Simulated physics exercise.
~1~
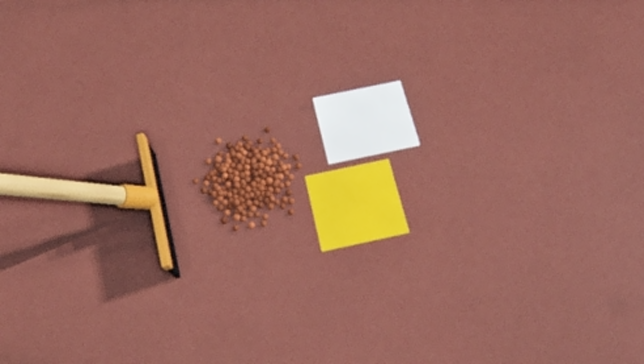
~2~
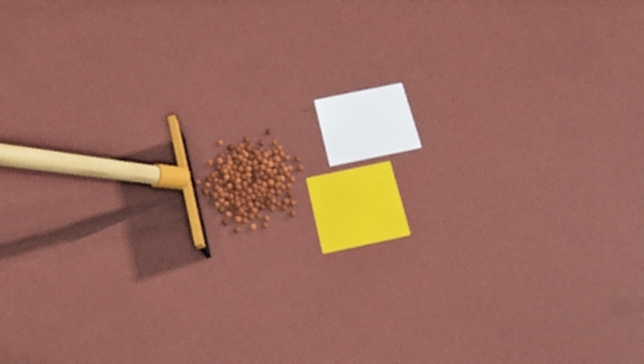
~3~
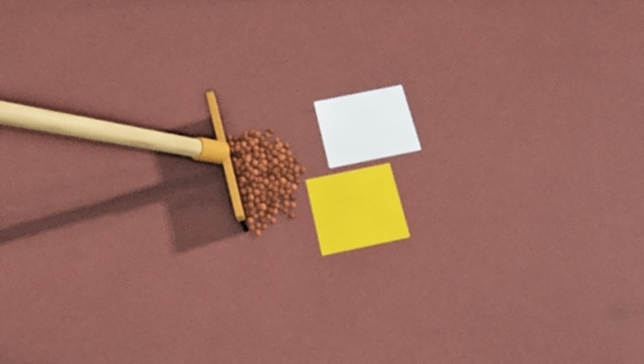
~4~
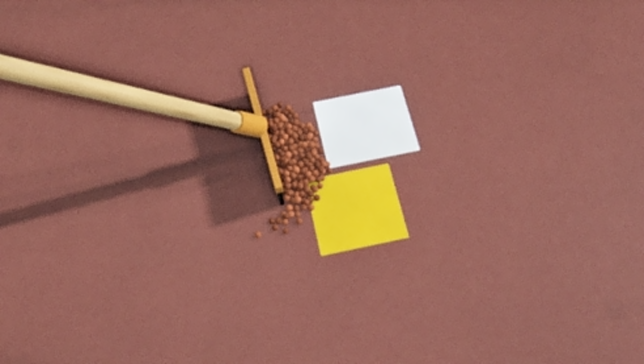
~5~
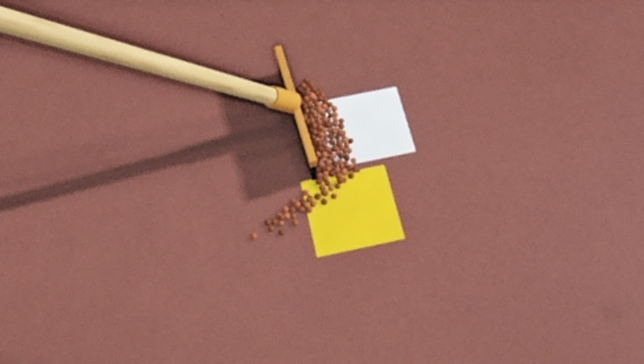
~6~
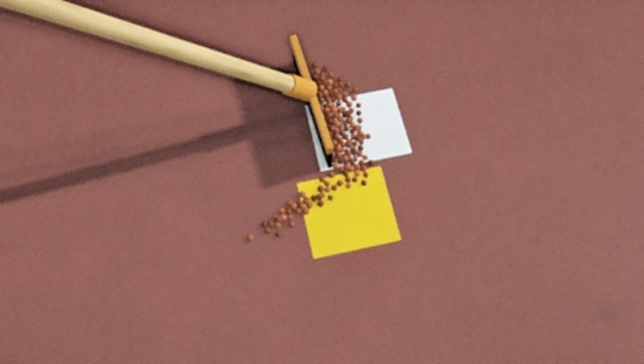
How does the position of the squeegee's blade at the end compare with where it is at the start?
The blade starts on the bare surface to the left of the pellets. By the end it is farther right and higher up, at the left edge of the white sheet.
